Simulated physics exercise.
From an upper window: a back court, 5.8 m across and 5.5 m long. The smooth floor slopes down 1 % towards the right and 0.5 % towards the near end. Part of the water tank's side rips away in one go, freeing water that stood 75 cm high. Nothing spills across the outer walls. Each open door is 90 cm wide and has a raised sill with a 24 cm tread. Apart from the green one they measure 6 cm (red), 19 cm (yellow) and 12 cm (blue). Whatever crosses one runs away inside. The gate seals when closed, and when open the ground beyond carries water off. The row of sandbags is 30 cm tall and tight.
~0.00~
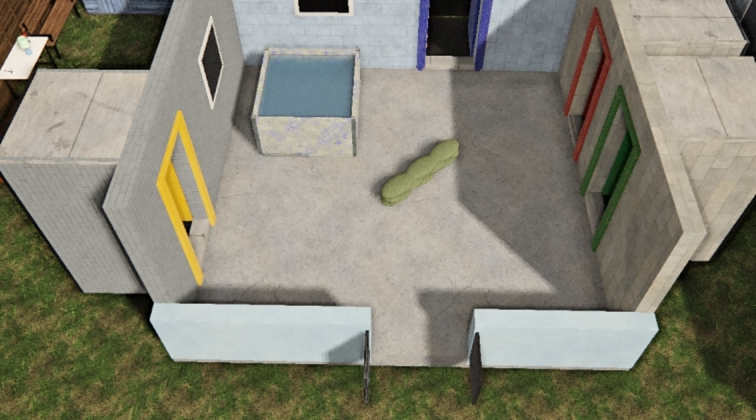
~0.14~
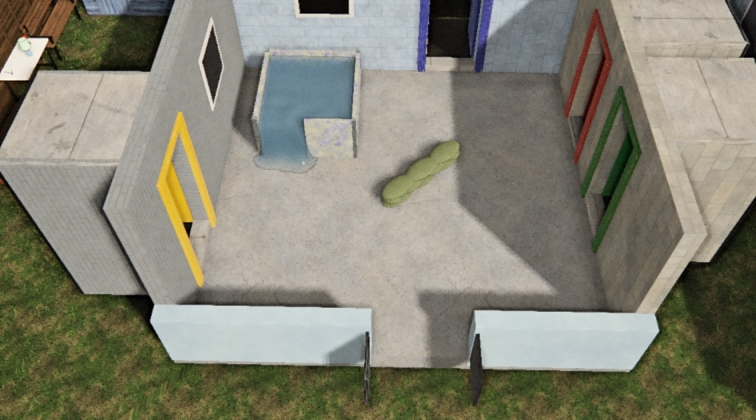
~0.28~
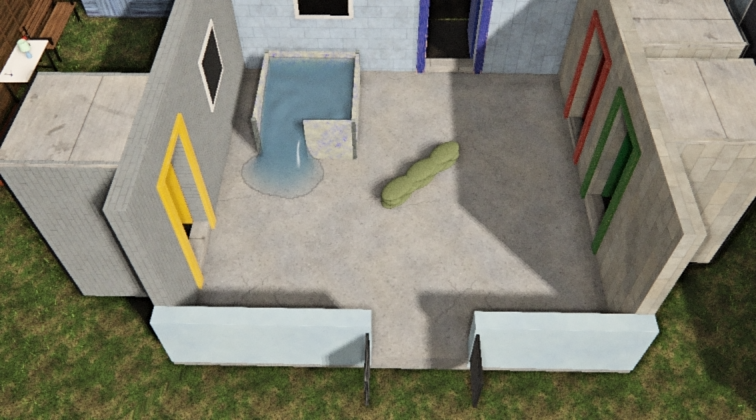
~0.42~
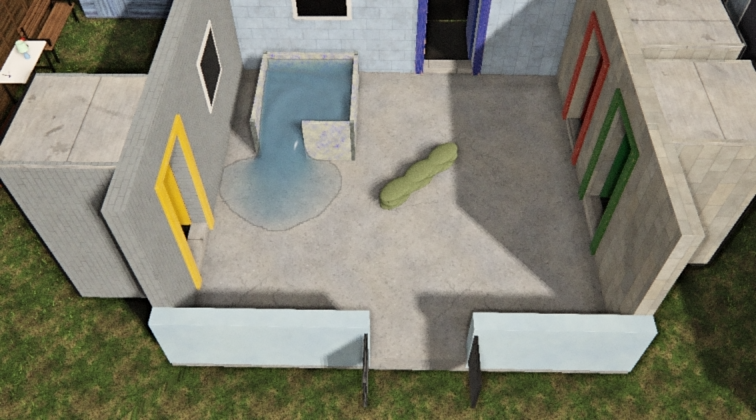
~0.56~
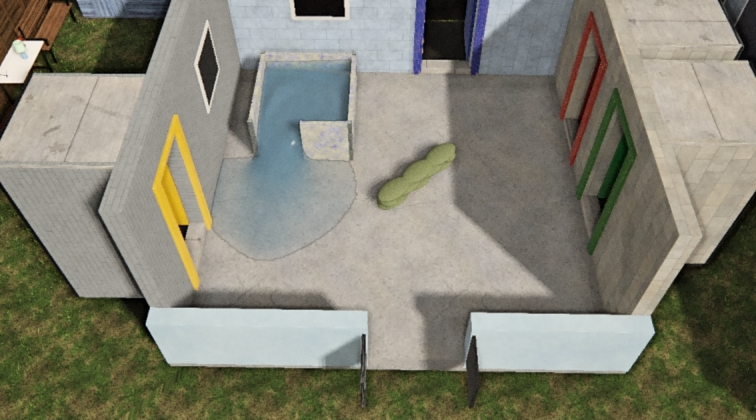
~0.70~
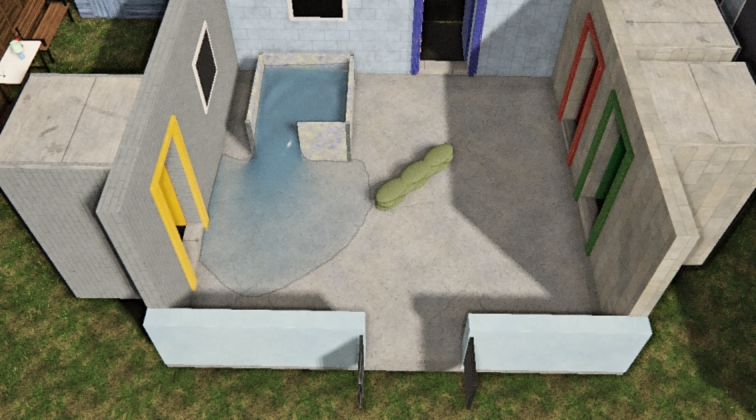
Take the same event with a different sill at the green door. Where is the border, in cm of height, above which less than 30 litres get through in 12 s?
At least 7.5 cm or so.
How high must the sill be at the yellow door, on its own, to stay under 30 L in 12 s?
About 11.0 cm at yellow.
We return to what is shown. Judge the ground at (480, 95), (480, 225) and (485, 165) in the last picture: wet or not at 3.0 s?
In that order: Not reached, dry, not reached.
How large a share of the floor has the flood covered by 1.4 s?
Some 30 per cent of it.
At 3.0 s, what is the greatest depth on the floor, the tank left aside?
About 26 cm.
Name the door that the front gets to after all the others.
The blue one.
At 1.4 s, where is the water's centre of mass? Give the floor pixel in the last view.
At about (289, 171).
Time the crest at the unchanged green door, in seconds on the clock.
At about 4.5 s.
After 1.4 s water covers 30 % of the floor, deepest (47 cm) near (183, 338); it has not reached the green door.
After 3.0 s water covers 35 % of the floor, deepest (26 cm) near (223, 339); it has not reached the green door.
After 12.0 s water covers 95 % of the floor, deepest (10 cm) near (594, 347); 7 cm at the green door, 1 litre in over its 13 cm sill.
At the green door as built, the water arrived by 4.0 s and peaked near 14 cm at 4.6 s.
Run again over the same 12 s with other heights there, 54 litres in over 6 cm, 9 litres over 9.5 cm. The limit of 30 litres is kept from about 7.5 cm up.
